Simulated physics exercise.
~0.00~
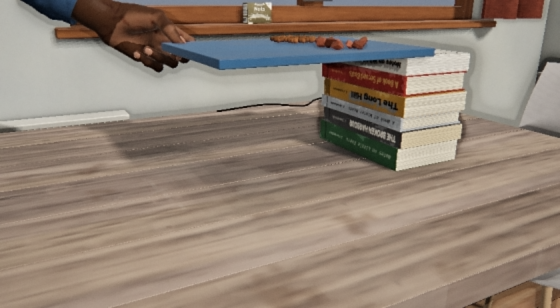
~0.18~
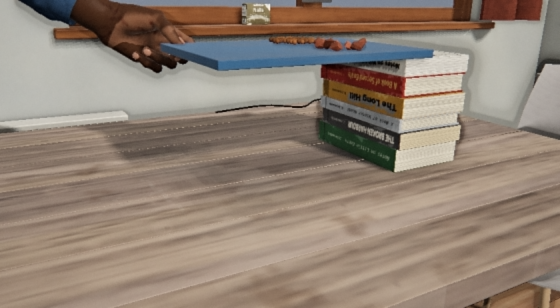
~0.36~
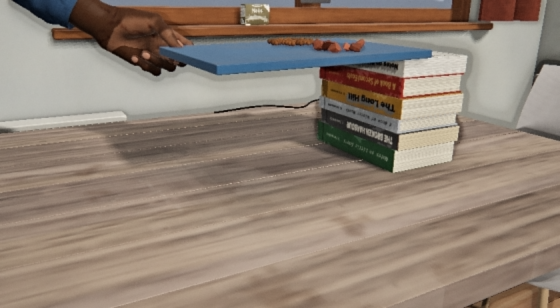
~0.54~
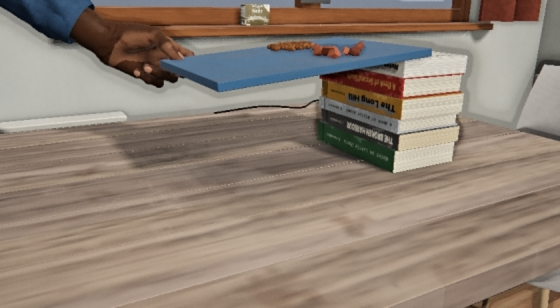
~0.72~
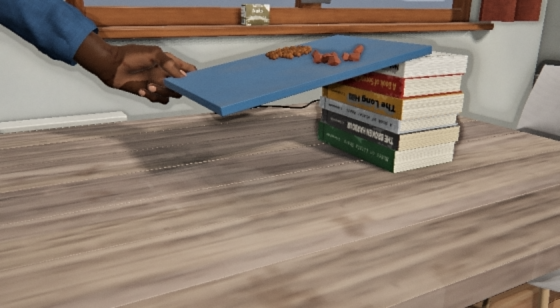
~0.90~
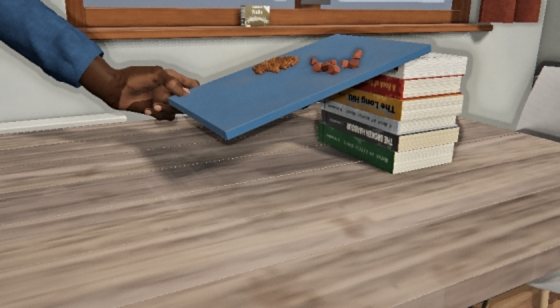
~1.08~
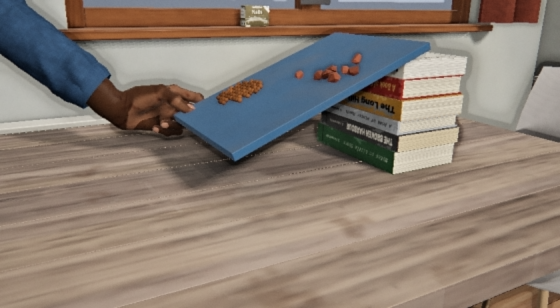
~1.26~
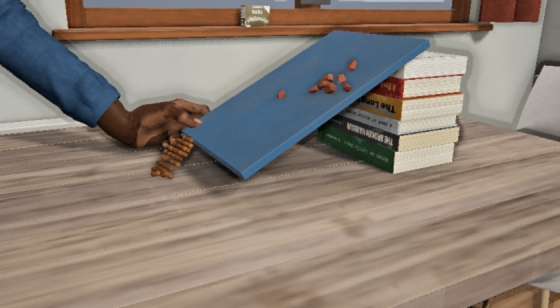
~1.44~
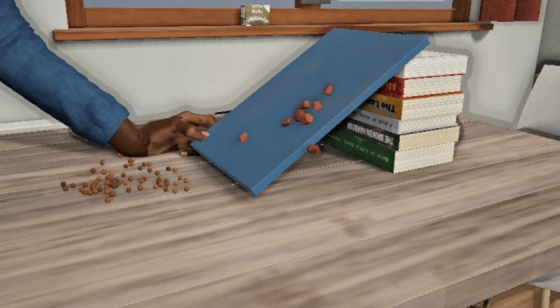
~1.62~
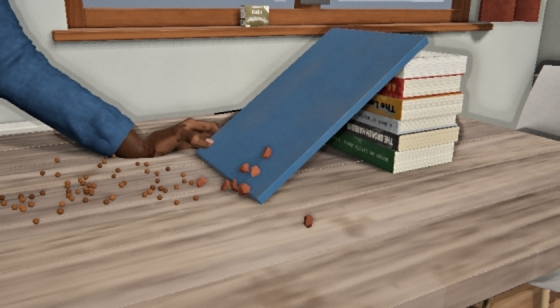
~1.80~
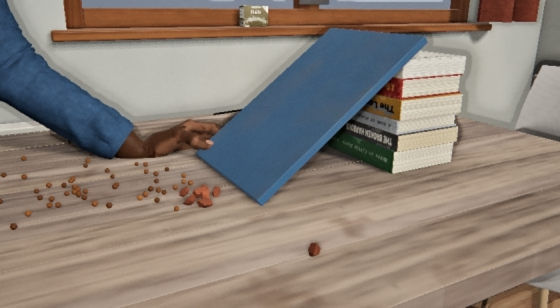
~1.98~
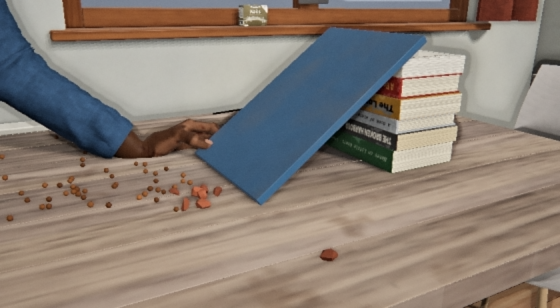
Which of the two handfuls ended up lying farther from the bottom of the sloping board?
The handful of smaller brown pieces, on the far side of the board, ended up farther out, scattered across the table to the left. Most of the larger reddish pieces stayed close to the foot of the board.
